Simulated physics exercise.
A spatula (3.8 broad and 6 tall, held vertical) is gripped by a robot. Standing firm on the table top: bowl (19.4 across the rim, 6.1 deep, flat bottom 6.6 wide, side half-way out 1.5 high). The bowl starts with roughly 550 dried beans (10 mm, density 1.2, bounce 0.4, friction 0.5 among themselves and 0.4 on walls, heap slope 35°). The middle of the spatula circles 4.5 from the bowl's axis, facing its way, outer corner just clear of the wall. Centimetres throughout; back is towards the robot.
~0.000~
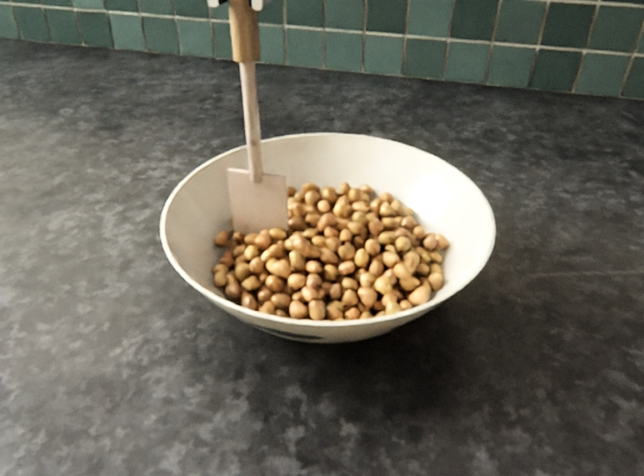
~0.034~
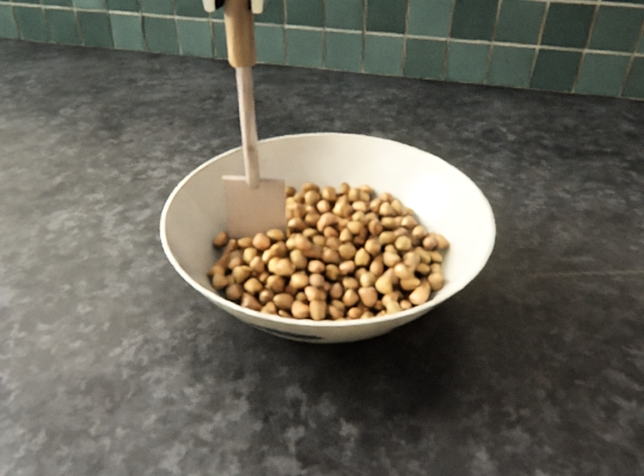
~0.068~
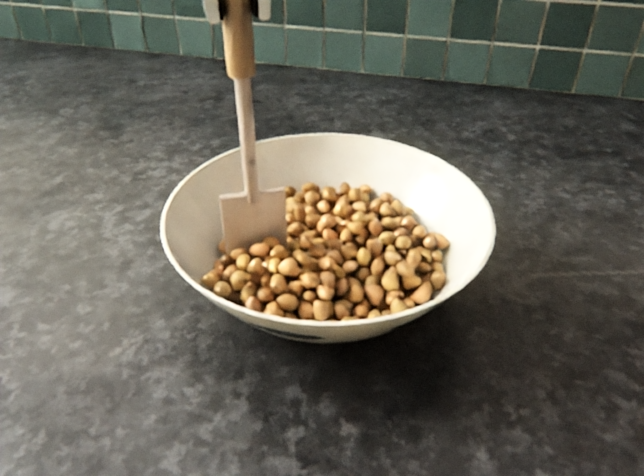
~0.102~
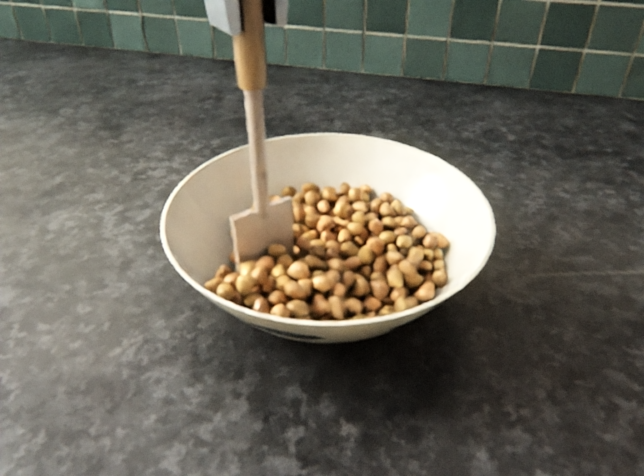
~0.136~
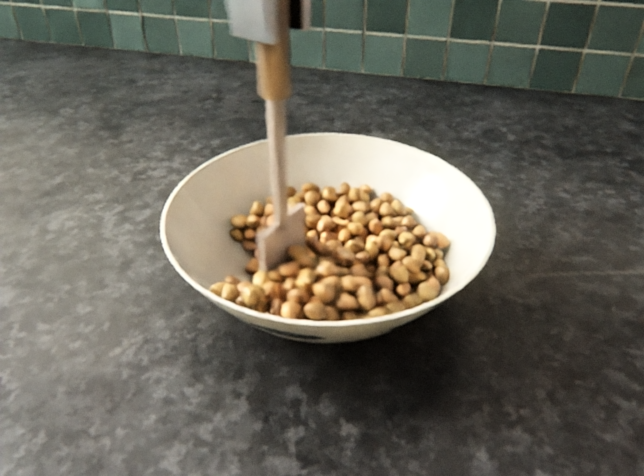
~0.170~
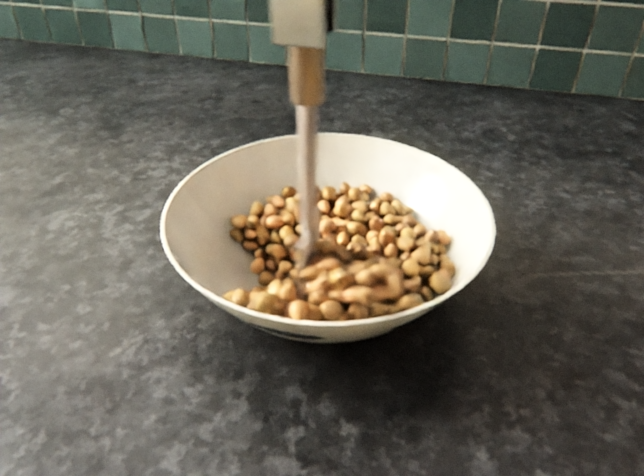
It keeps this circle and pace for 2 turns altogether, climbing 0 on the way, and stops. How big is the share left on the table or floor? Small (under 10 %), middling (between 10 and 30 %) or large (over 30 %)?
Answer: Middling; between 10 and 30 % of the dried beans finish on the table or floor.
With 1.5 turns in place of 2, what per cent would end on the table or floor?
It would be near 15 per cent.
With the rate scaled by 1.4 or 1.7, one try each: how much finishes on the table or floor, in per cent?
Some 40 and 50 per cent.
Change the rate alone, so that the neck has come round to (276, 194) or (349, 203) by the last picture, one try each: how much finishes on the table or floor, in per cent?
Some 15 and 35 per cent.
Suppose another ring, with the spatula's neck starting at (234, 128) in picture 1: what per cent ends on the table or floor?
Some 20 per cent.
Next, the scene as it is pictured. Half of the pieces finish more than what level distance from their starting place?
Some 10 cm.
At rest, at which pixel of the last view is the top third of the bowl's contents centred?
Around (246, 264).
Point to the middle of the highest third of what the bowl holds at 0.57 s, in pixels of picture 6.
Near (239, 203).
After 0.57 s, 338° round, highest piece 8 above the table; 509 in the bowl, 36 on the table or floor, 8 in flight or on the tool.
After 0.98 s, 225° round, highest piece 8 above the table; 455 in the bowl, 85 on the table or floor, 13 in flight or on the tool.
After 1.38 s, 0° round, highest piece 6 above the table; 430 in the bowl, 121 on the table or floor, 2 in flight or on the tool.
After 2.08 s, 0° round, highest piece 6 above the table; 430 in the bowl, 123 on the table or floor.
In the end, 430 in the bowl, 123 on the table or floor. That is 22 % on the table or floor.
